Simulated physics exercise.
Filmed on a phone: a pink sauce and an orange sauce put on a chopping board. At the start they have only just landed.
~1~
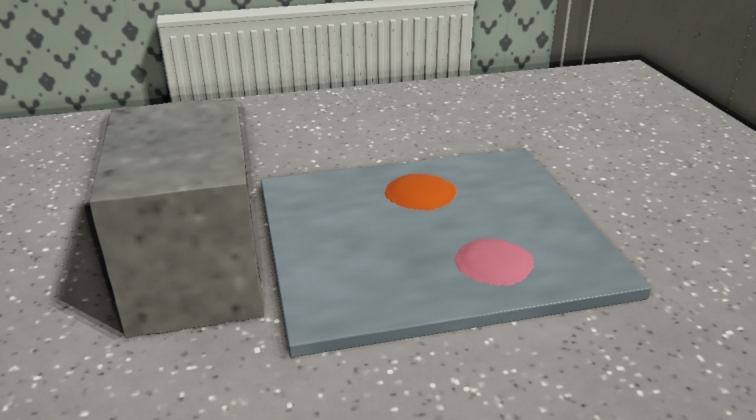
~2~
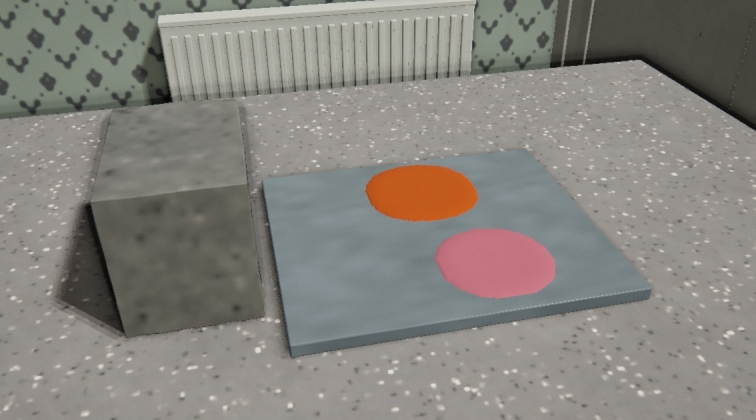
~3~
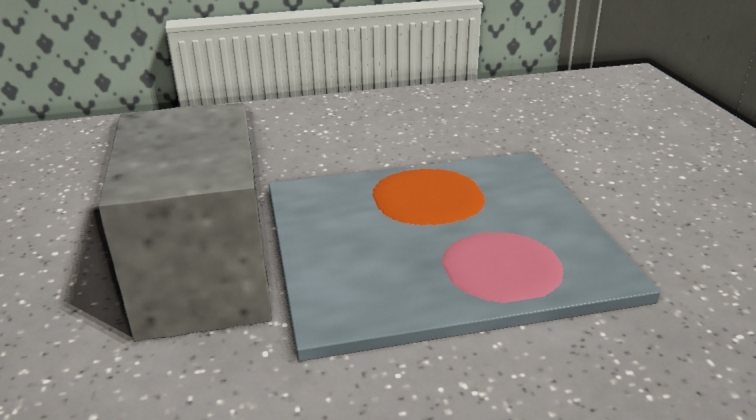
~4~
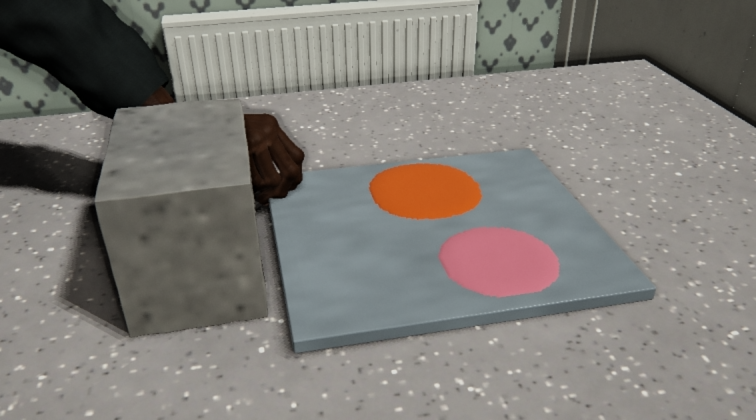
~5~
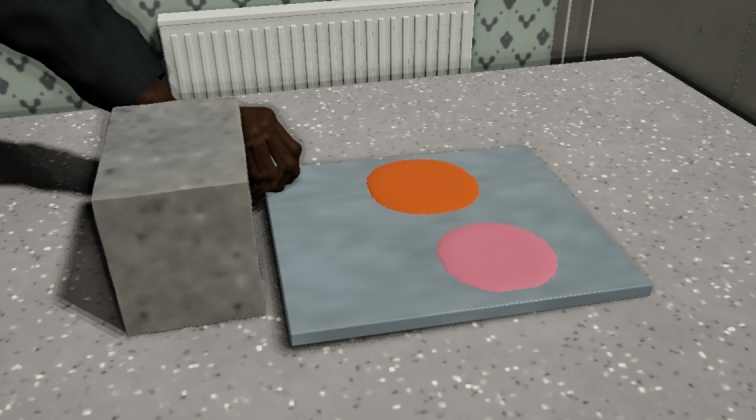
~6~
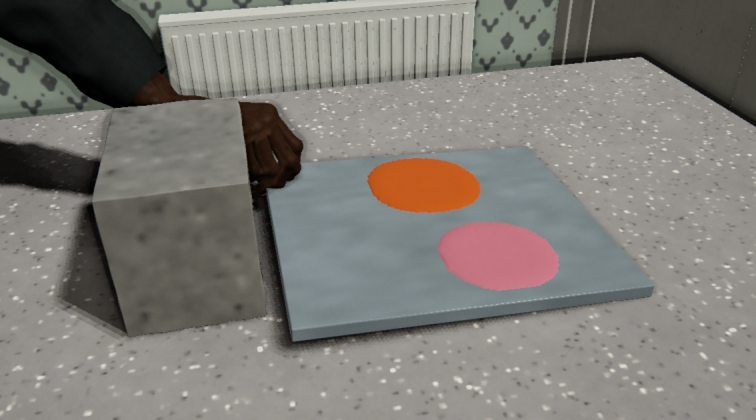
The clip opens on an orange sauce and a pink sauce in small mounds on a flat blue-grey board beside a stone block. Both spread into wider, thin pools and settle, then a hand reaches in from behind the block, grips the board's left end and raises it very slightly.
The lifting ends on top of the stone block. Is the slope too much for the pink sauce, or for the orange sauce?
The pink sauce slides over the edge; the orange sauce slides over the edge.
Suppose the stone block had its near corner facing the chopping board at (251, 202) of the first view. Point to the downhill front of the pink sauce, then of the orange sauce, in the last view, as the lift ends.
The first near (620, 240), the second near (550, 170).
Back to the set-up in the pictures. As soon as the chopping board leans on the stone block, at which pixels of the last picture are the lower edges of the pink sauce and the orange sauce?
At (621, 240), and at (554, 170).
A moment on, slope about 28°; the pink sauce is dripping off the low end; the orange sauce has crept down a long way.
Further on, the pink sauce is dripping off the low end; the orange sauce is dripping off the low end.
When it is over, slope about 28°; the pink sauce is dripping off the low end; the orange sauce is dripping off the low end.
